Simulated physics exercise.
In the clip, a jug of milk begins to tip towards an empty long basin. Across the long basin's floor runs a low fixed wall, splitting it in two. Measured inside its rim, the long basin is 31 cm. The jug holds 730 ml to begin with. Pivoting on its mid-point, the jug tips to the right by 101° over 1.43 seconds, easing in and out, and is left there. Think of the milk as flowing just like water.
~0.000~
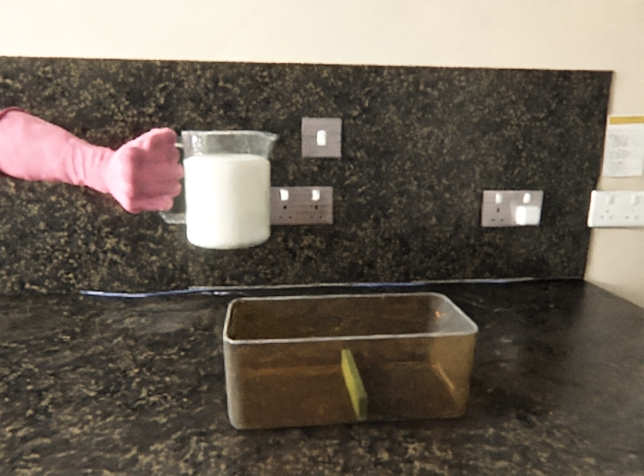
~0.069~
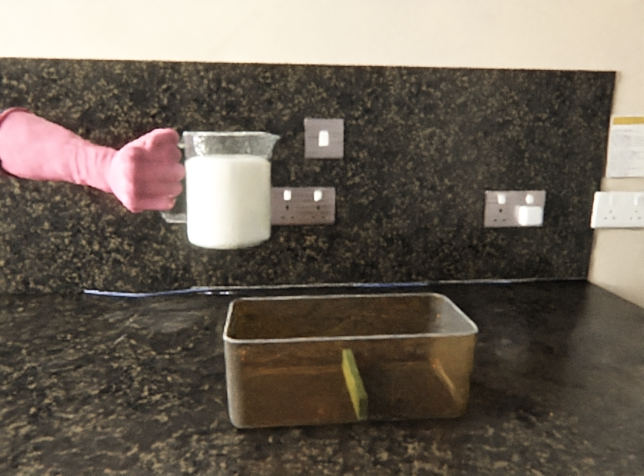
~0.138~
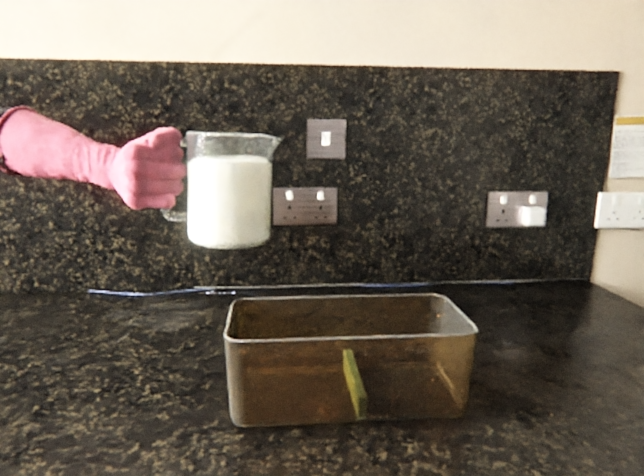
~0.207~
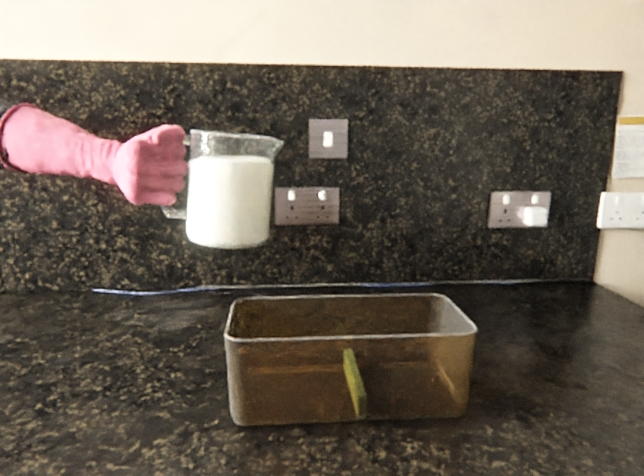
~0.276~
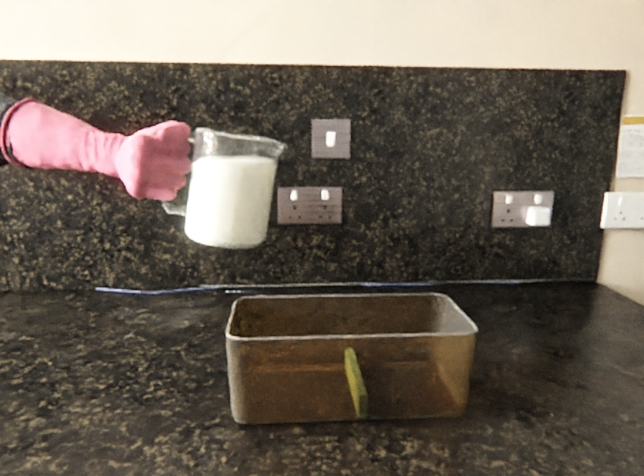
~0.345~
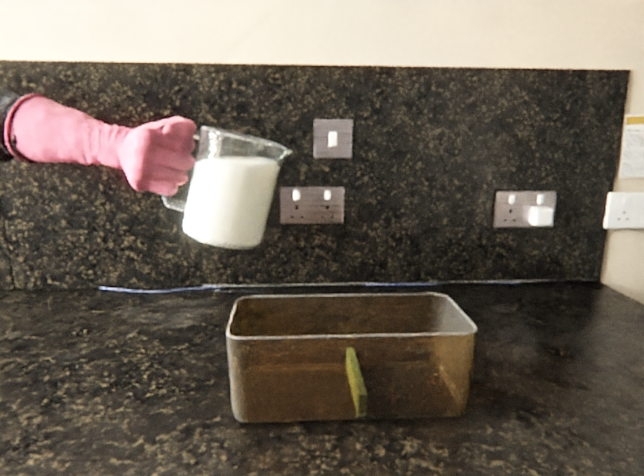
A pink-gloved hand held a clear jug of milk above and to the left of an empty long basin with a divider on a dark worktop, then tilted the jug slightly to the right.
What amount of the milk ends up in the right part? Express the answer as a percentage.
54 %.
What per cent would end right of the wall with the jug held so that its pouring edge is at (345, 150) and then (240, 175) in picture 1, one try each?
85 then 10 %.
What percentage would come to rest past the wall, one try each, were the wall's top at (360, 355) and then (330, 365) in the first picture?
First try about 20 %, second try about 90 %.
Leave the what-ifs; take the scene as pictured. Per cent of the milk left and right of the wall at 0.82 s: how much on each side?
Left roughly 1, right roughly 0.
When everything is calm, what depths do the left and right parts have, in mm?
Depths: Left near 16 mm, right near 22 mm.
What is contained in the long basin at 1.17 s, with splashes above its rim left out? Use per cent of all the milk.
Roughly 36 per cent.
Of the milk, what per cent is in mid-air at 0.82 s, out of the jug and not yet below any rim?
It comes to about 10 percent.
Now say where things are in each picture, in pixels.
It leans 0°; its right rim is at (279, 135); the milk meets the walls at (188, 158) and (267, 159); the long basin's rim runs from (228, 320) to (460, 312); the wall's top is at (354, 372), in the first frame.
It leans 1°; its right rim is at (280, 136); the milk meets the walls at (189, 159) and (268, 159), in the second frame.
It leans 2°; its right rim is at (282, 138); the milk meets the walls at (191, 159) and (269, 160), in the third frame.
It leans 5°; its right rim is at (285, 141); the milk meets the walls at (193, 160) and (271, 160), in the fourth frame.
It leans 9°; its right rim is at (289, 145); the milk meets the walls at (196, 160) and (274, 161), in the fifth frame.
It leans 14°; its right rim is at (292, 151); the milk meets the walls at (198, 165) and (279, 162), in the sixth frame.
After 0.82 s the tilt is 62° and 90 per cent is still to pour, 1 is left of the wall and 0 right of it.
After 1.17 s the tilt is 93° and 42 per cent is still to pour, 8 is left of the wall and 27 right of it.
After 1.53 s the tilt is 101° and 7 per cent is still to pour, 32 is left of the wall and 55 right of it.
After 1.93 s the tilt is 101° and 0 per cent is still to pour, 45 is left of the wall and 53 right of it.
In the end 46 per cent lies left of the wall, 54 right of it and 1 outside.
